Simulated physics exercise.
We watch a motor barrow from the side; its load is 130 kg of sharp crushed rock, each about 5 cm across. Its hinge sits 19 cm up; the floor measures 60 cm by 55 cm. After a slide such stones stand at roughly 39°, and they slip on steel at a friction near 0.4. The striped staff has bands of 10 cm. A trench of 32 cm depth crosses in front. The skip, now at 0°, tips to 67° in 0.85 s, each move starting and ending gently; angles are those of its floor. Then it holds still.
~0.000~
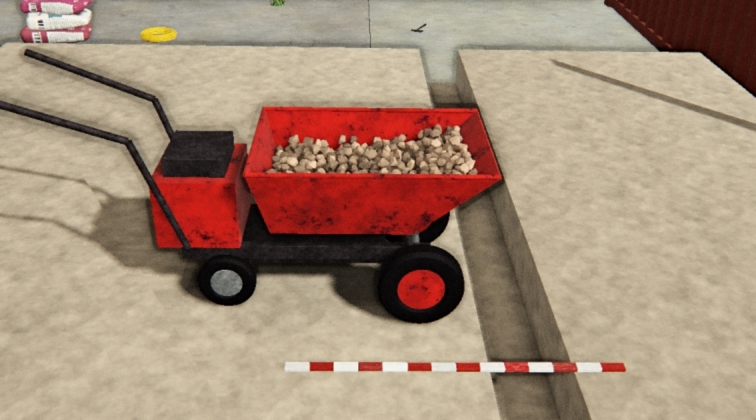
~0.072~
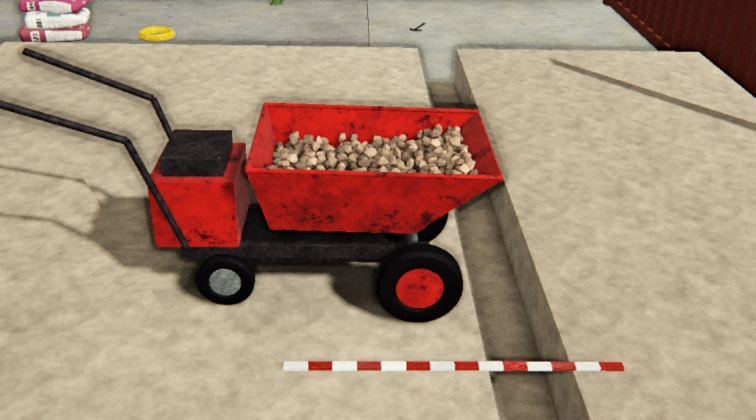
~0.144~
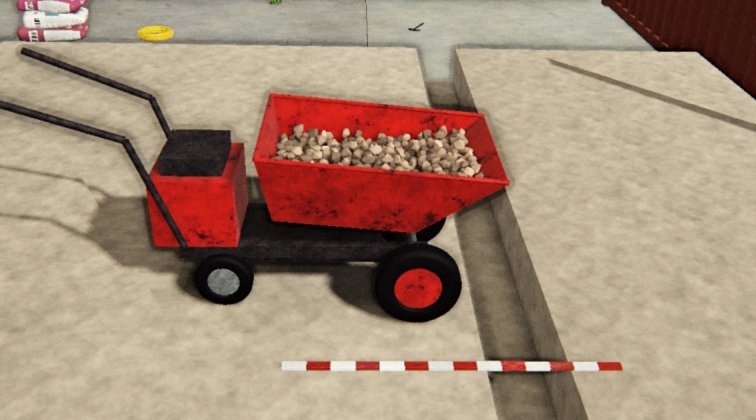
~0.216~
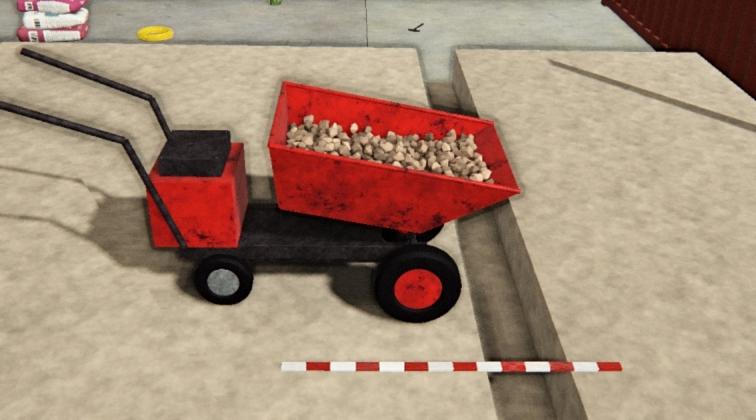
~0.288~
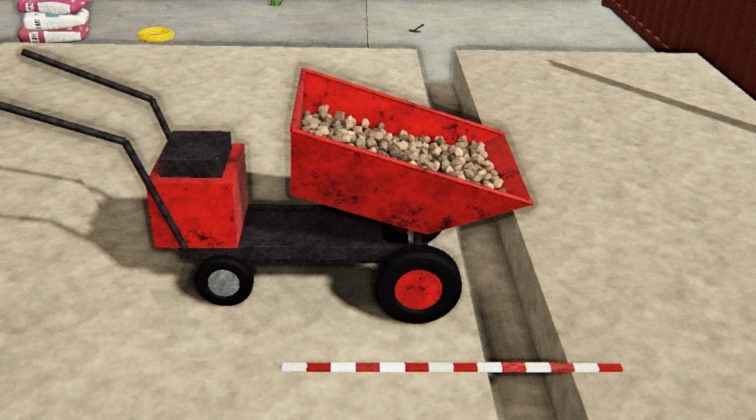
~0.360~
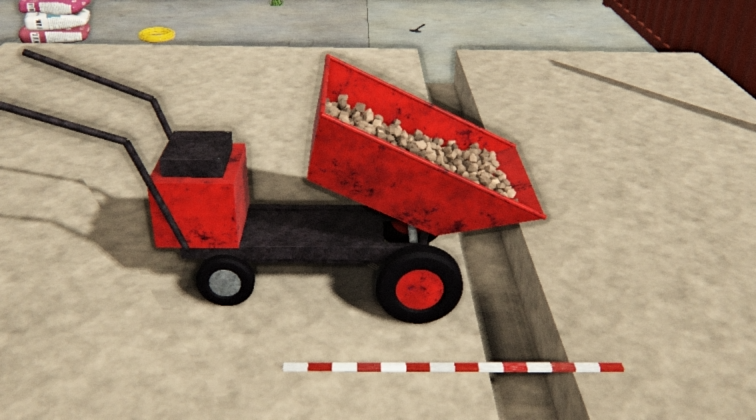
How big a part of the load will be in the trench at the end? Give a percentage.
Close to 3 in a hundred.
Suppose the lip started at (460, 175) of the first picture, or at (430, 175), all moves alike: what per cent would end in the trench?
About 60 and 90 per cent.
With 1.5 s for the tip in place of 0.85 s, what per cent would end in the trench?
Then about 5 per cent.
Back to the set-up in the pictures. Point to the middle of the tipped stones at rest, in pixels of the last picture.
Their middle is at about (594, 273).
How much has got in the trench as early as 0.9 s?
About 0 per cent by then.
After 0.6 s the floor is at 57°; 100 % in the skip; the foremost stones are at (542, 245).
After 0.9 s the floor is at 67°; 82 % in the skip, 18 % past the trench; the foremost stones are at (605, 300).
After 1.3 s the floor is at 67°; 33 % in the skip, 1 % in the trench, 66 % past the trench; the foremost stones are at (691, 277).
After 3.2 s the floor is at 67°; 22 % in the skip, 3 % in the trench, 75 % past the trench; the foremost stones are at (752, 286).
